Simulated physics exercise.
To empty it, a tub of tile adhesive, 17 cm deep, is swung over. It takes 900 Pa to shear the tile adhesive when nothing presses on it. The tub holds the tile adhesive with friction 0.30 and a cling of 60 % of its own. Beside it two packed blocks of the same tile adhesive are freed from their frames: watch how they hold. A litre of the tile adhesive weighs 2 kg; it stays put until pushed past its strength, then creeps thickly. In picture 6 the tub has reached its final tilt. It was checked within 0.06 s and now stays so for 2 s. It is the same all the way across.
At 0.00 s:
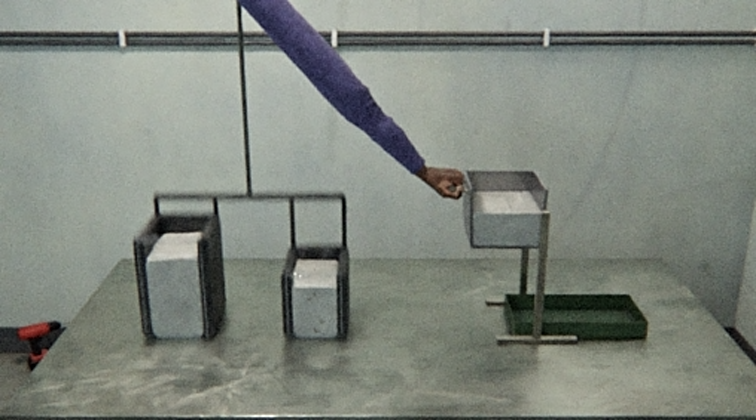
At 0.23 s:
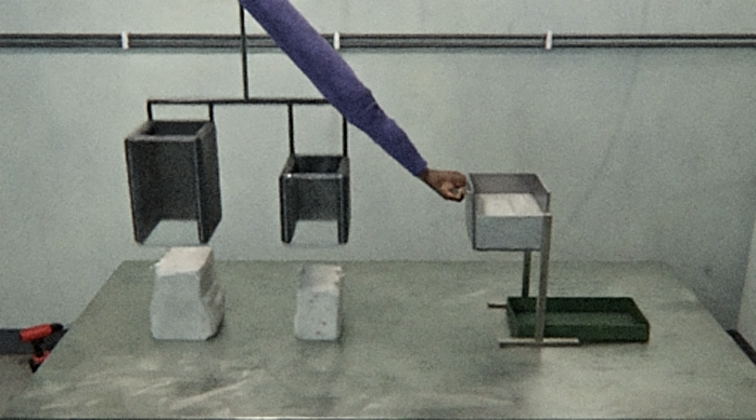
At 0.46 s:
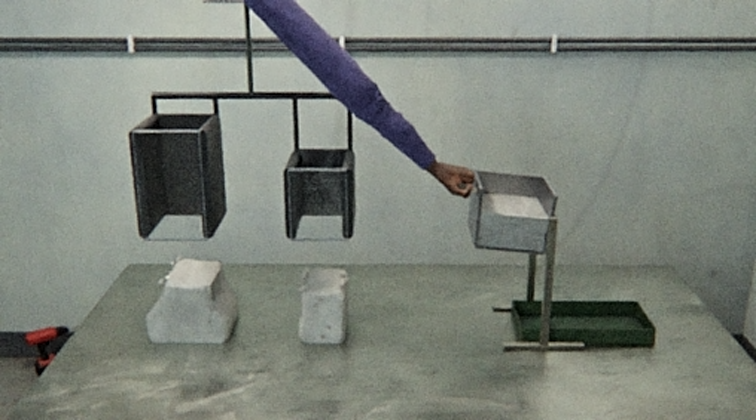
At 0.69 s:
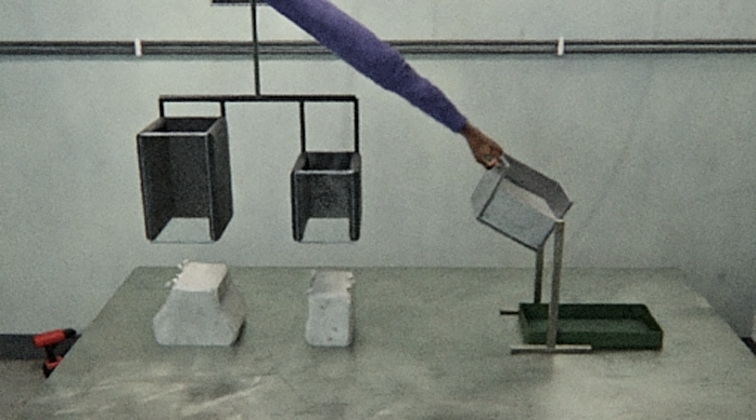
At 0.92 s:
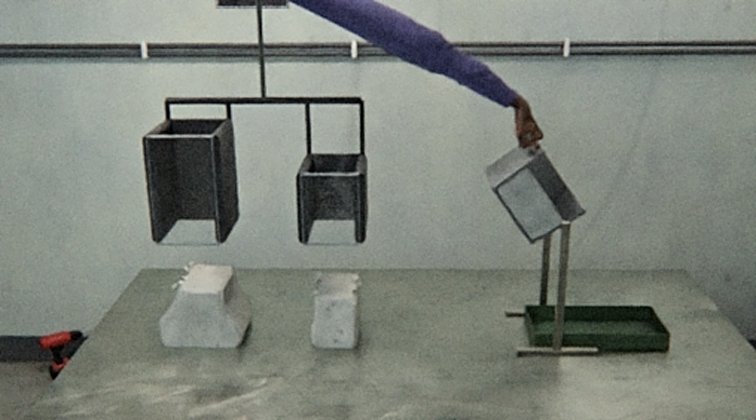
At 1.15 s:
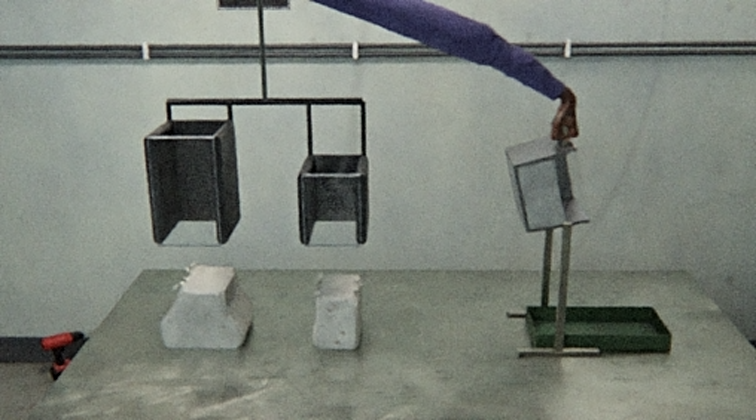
Two dark molds lift off pale blocks, the left one slumps, and a hand tilts a tub.
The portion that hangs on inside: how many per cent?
It comes to some 100 %.
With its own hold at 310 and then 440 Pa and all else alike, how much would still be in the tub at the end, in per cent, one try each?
In turn about 85 %, 100 %.
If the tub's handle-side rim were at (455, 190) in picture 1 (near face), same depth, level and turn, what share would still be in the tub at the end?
It would be near 100 %.
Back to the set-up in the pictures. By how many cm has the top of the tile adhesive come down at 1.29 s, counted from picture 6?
About 0 cm.
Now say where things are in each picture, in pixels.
In the first picture, handle-side rim at (473, 191), tilt 0 degrees; top of the tile adhesive at (536, 213); blocks stand 27 cm, 17 cm (left to right).
In the second picture, handle-side rim at (475, 193), tilt 0 degrees; top of the tile adhesive at (538, 215); blocks stand 24 cm, 17 cm (left to right).
In the third picture, handle-side rim at (483, 190), tilt 6 degrees; top of the tile adhesive at (484, 213); blocks stand 20 cm, 17 cm (left to right).
In the fourth picture, handle-side rim at (509, 169), tilt 29 degrees; top of the tile adhesive at (501, 190); blocks stand 20 cm, 17 cm (left to right).
In the fifth picture, handle-side rim at (545, 154), tilt 54 degrees; top of the tile adhesive at (525, 171); blocks stand 20 cm, 17 cm (left to right).
In the sixth picture, handle-side rim at (576, 151), tilt 76 degrees; top of the tile adhesive at (550, 160); blocks stand 20 cm, 17 cm (left to right).
After 1.29 s, the tub is at 76 degrees and holds 100 %.
After 1.46 s, the tub is at 76 degrees and holds 100 %.
After 1.63 s, the tub is at 76 degrees and holds 100 %.
After 1.80 s, the tub is at 76 degrees and holds 100 %.
After 3.15 s, at the end, the tub is at 76 degrees and holds 100 %.
